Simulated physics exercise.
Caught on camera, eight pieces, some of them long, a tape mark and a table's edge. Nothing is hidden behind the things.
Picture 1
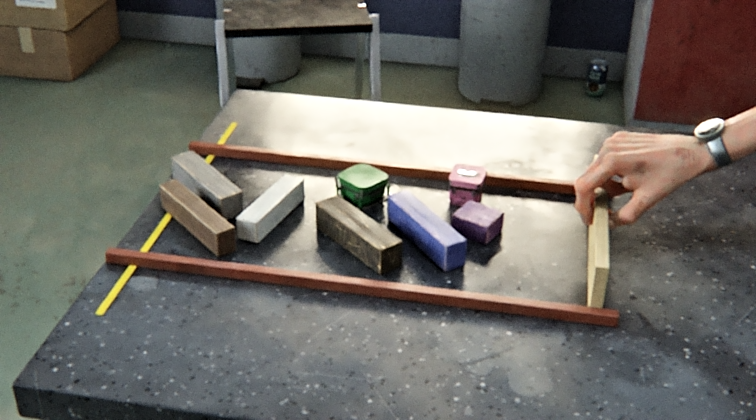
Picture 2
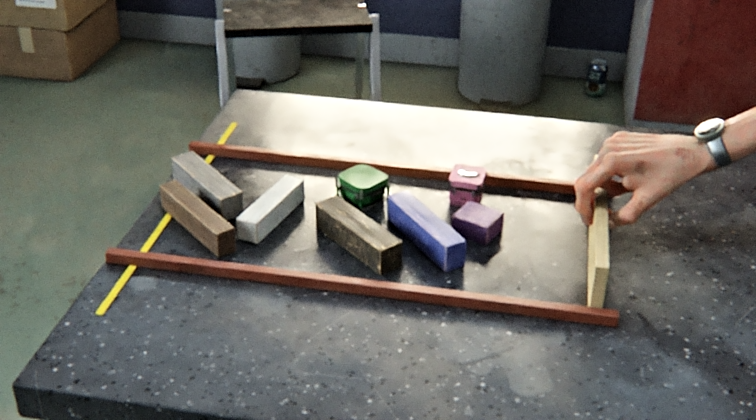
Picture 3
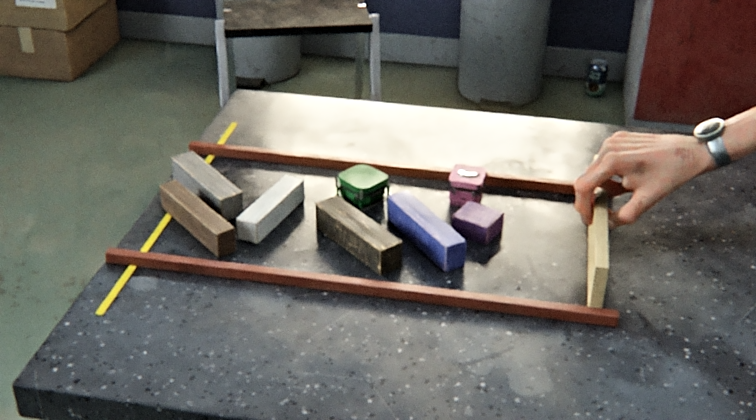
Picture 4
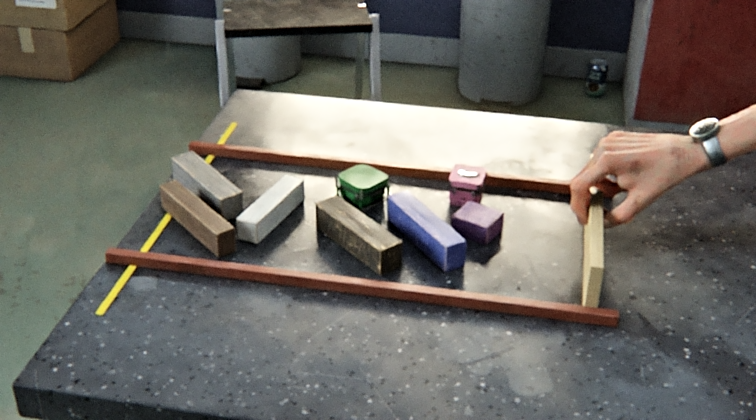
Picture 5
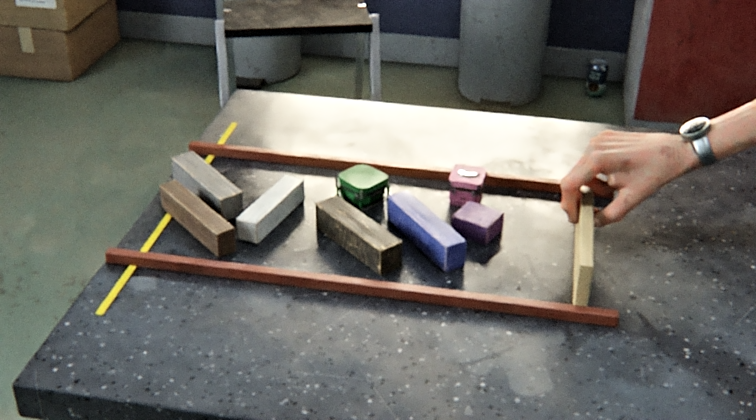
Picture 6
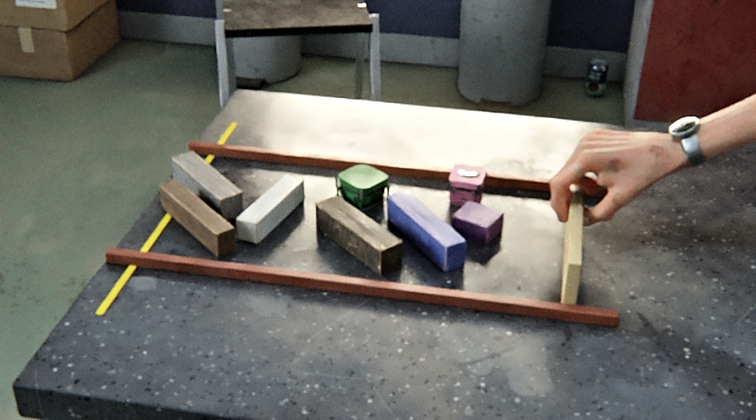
On a dark speckled table, several bars and small cases in grey, brown, white, green, blue, pink and purple lie between two reddish rails, near a strip of yellow tape. A hand wearing a watch holds a pale board upright at the right, keeps it nearly still, then slides it slightly left while the other pieces stay put.
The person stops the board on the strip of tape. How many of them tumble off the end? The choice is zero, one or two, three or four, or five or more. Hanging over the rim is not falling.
In the end the number that fall off is five or more.
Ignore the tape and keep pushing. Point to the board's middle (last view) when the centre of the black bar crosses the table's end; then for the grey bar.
Near (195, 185) and (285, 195).
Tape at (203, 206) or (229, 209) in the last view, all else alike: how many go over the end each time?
Down on the floor: 3 and 3.
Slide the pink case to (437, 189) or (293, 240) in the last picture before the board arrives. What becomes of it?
The pink case survives; falls.
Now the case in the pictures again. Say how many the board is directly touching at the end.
That makes 2.
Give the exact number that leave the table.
It comes to 6.
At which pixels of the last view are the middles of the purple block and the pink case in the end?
Near (162, 187) and (188, 156).
Soon after, none off yet; grey bar at rest near (207, 186); brown bar at rest near (197, 217); white bar at rest near (272, 208).
At rest, the number that fall off is five or more; fallen, blue bar, black bar, green case, white bar, brown bar and grey bar.
